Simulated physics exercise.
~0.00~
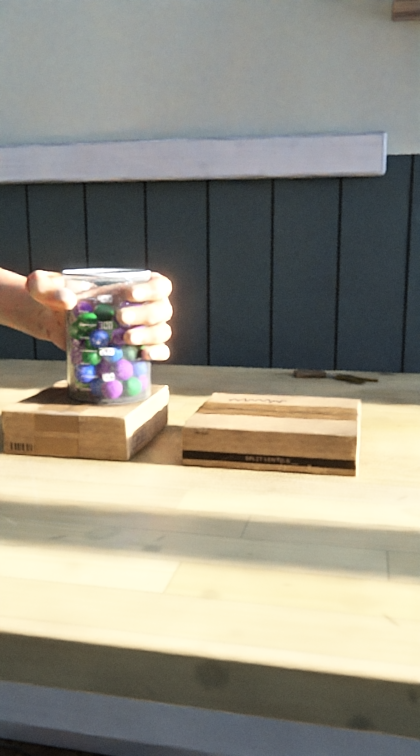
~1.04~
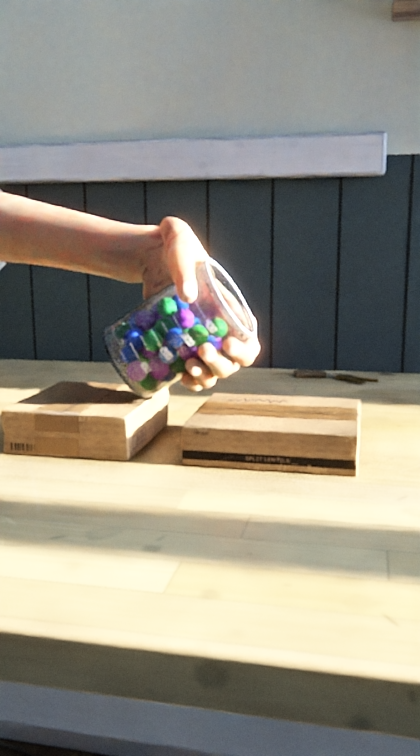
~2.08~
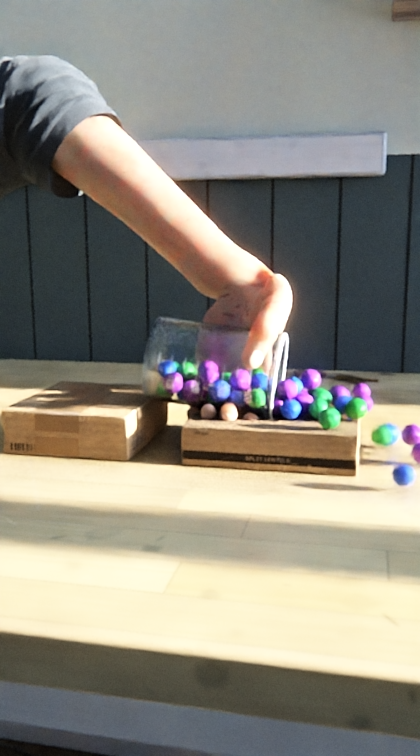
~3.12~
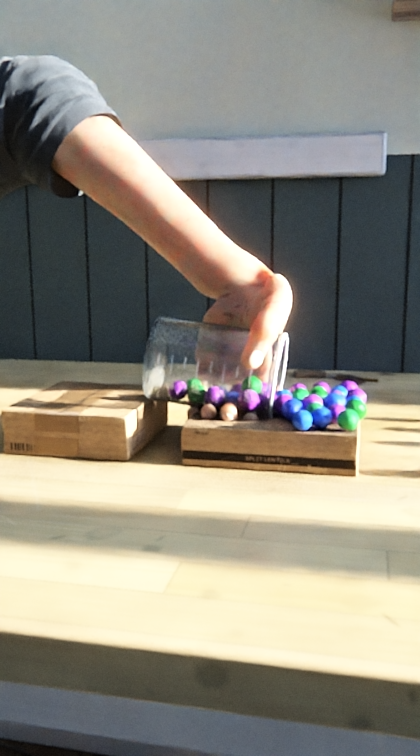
Hand tipping a clear beaker of colourful gumballs onto its side against a cardboard box, spilling most of them across the top.
